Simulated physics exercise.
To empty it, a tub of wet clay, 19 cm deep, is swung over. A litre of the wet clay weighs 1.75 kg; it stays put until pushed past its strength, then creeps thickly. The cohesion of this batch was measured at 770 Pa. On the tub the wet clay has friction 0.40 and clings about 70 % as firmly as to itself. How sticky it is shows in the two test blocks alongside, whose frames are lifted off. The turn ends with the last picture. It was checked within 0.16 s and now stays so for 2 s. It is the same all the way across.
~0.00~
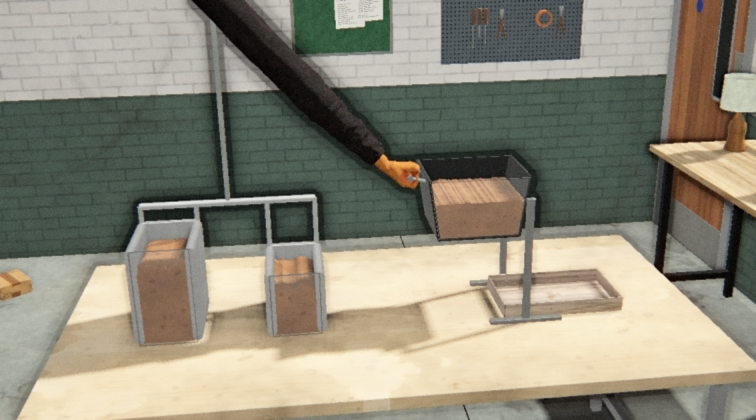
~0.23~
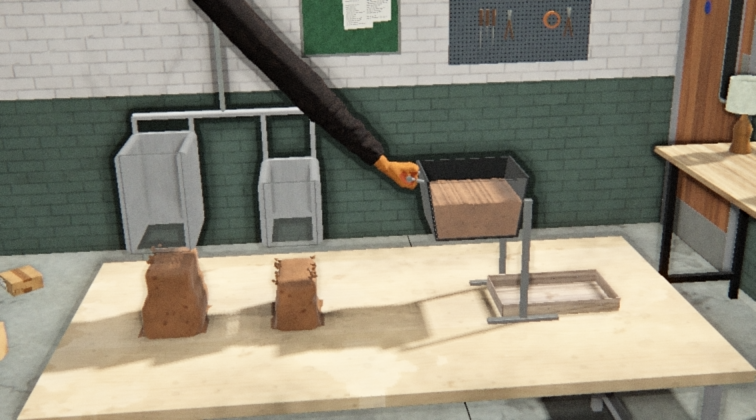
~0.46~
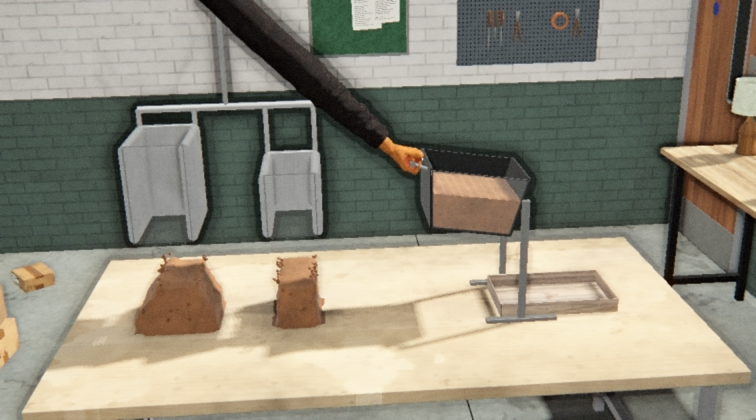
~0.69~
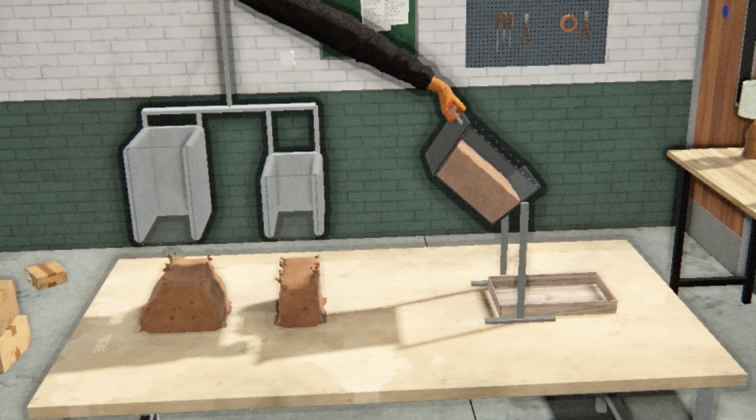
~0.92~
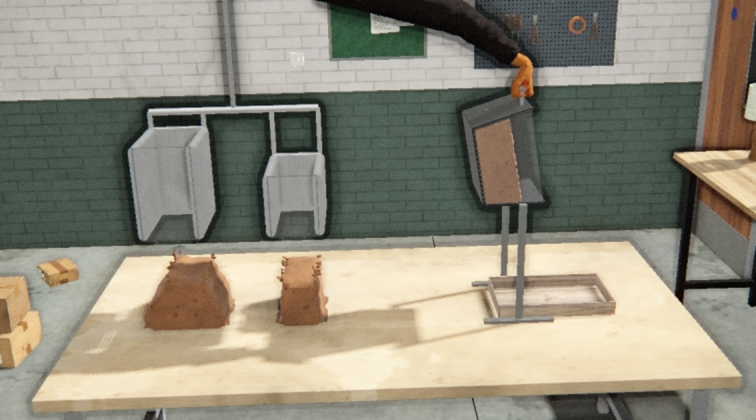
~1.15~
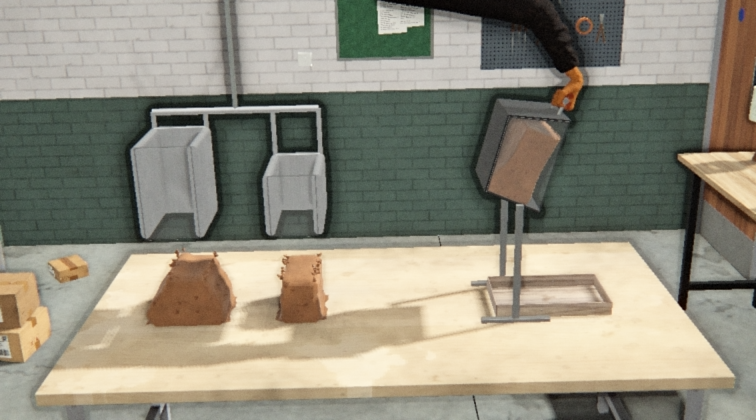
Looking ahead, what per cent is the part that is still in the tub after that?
It comes to some 33 %.
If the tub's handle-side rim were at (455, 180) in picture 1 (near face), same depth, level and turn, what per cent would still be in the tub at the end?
It would be near 40 %.
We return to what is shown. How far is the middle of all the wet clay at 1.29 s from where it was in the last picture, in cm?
Roughly 11 cm.
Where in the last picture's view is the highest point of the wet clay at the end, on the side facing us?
Around (496, 179).
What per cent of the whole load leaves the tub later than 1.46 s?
About 0 %.
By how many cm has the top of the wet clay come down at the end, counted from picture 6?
Some 16 cm.
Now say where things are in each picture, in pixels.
The first frame shows handle-side rim at (432, 182), tilt 0 degrees; highest point of the wet clay at (469, 203); test blocks 26 cm, 17 cm high (left to right).
The second frame shows handle-side rim at (430, 183), tilt 0 degrees; highest point of the wet clay at (467, 203); test blocks 23 cm, 17 cm high (left to right).
The third frame shows handle-side rim at (433, 170), tilt 8 degrees; highest point of the wet clay at (438, 193); test blocks 19 cm, 17 cm high (left to right).
The fourth frame shows handle-side rim at (471, 126), tilt 43 degrees; highest point of the wet clay at (460, 148); test blocks 18 cm, 17 cm high (left to right).
The fifth frame shows handle-side rim at (533, 111), tilt 81 degrees; highest point of the wet clay at (510, 121); test blocks 18 cm, 17 cm high (left to right).
The sixth frame shows handle-side rim at (569, 123), tilt 105 degrees; highest point of the wet clay at (528, 130); test blocks 18 cm, 17 cm high (left to right).
By 1.29 s, the tub is at 105 degrees and holds 53 %.
By 1.46 s, the tub is at 105 degrees and holds 33 %.
By 1.63 s, the tub is at 105 degrees and holds 33 %.
By 1.80 s, the tub is at 105 degrees and holds 33 %.
By 3.15 s, at the end, the tub is at 105 degrees and holds 33 %.
